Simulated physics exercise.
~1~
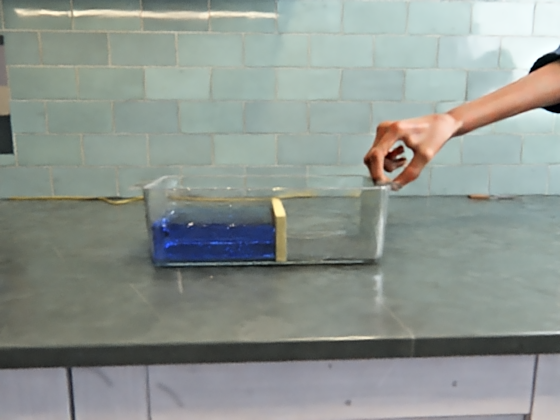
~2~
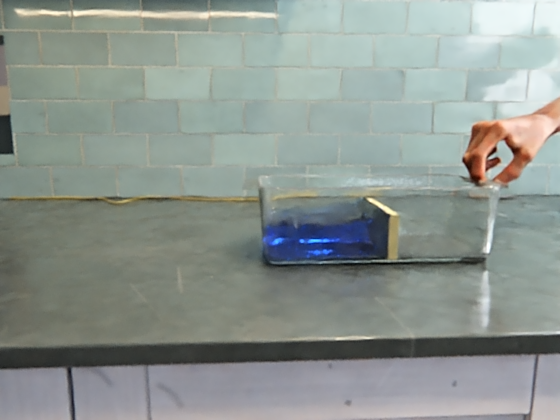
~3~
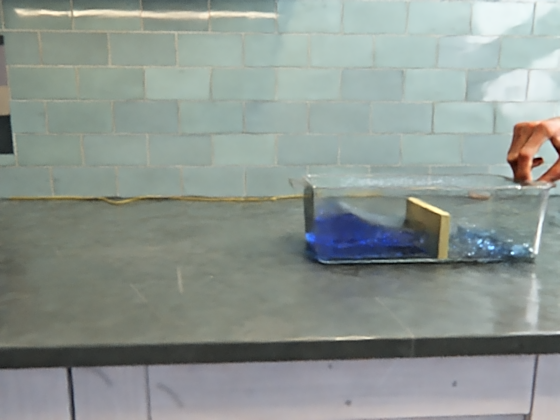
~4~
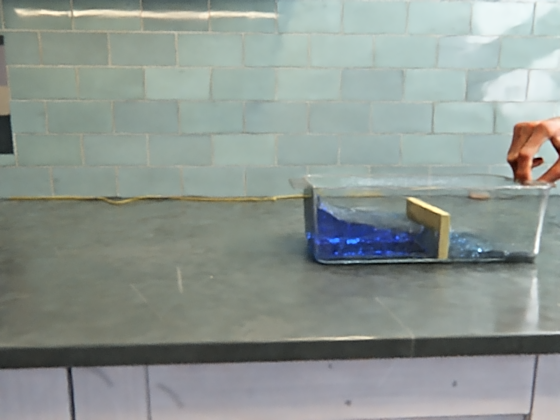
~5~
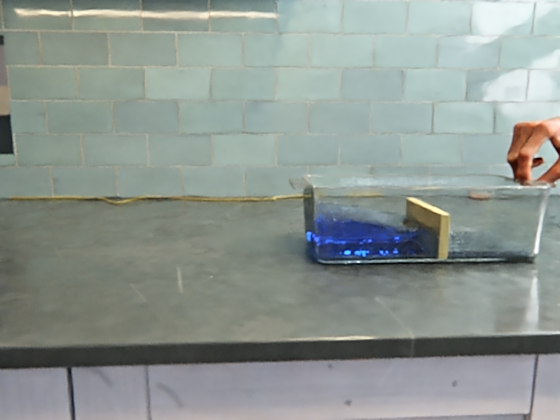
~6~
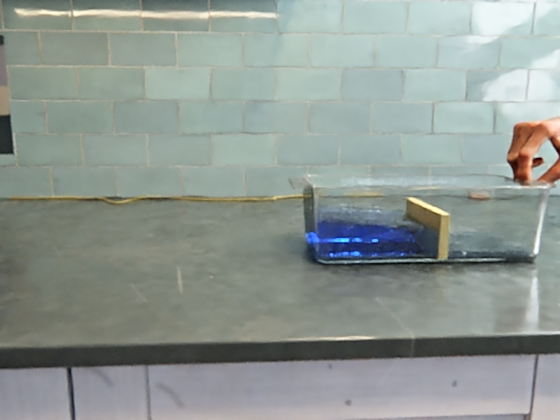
A hand slides a clear tub right, and some blue water sloshes past its divider.
